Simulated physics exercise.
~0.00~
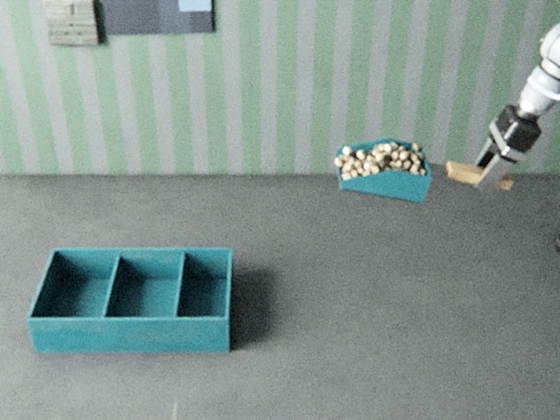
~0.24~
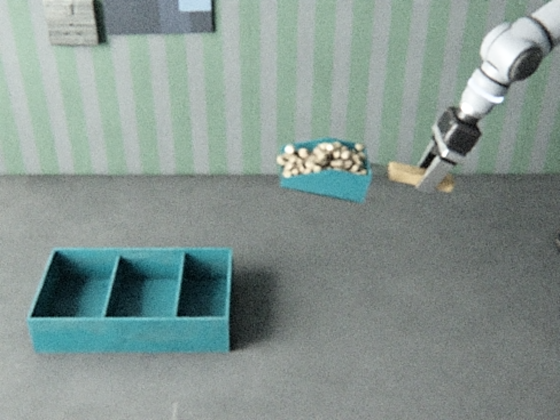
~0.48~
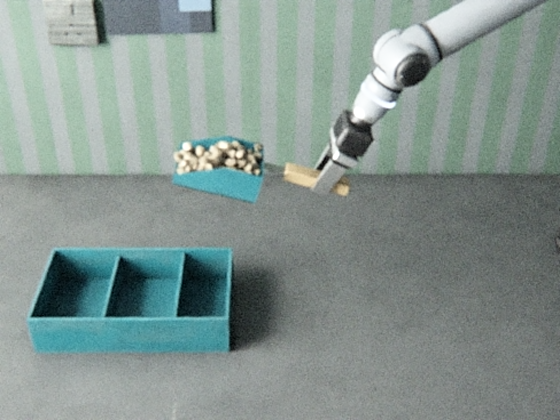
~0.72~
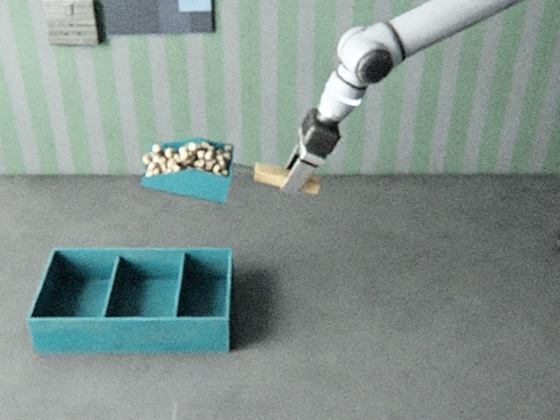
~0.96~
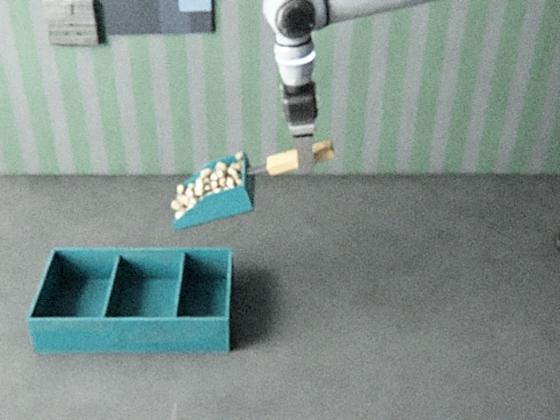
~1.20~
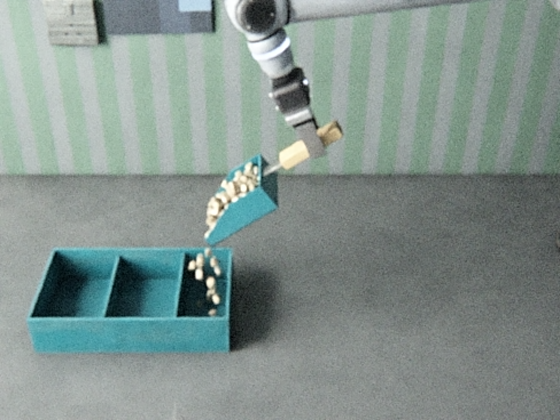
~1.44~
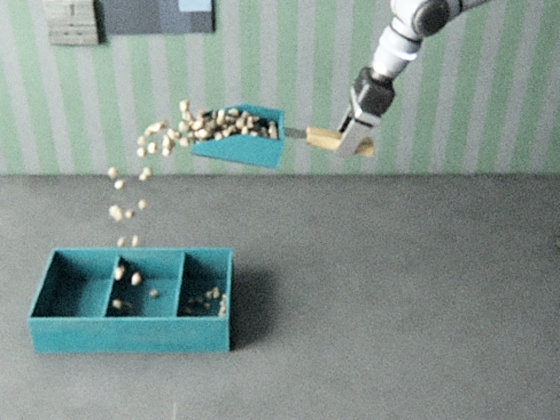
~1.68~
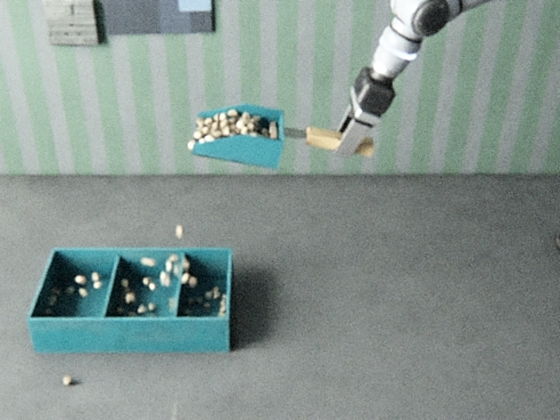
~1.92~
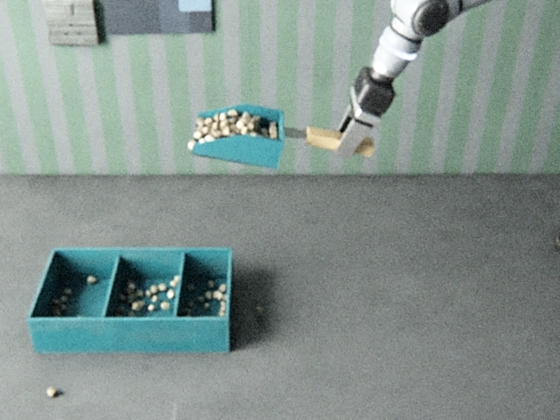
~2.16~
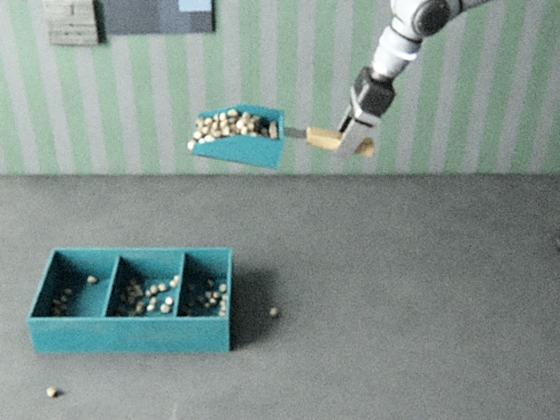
A robot arm at the right carries a teal scoop heaped with small pale pebbles over a dark grey table, seen from slightly above against a green and grey striped wall. At the lower left sits an open teal tray divided into three compartments. The arm sweeps the scoop left, then tips it so pebbles spill into the right compartment. It swings back up and levels off, flinging more pebbles leftward across the tray. They scatter into all three compartments, while a couple land on the table, and the scoop hangs still, mostly full.
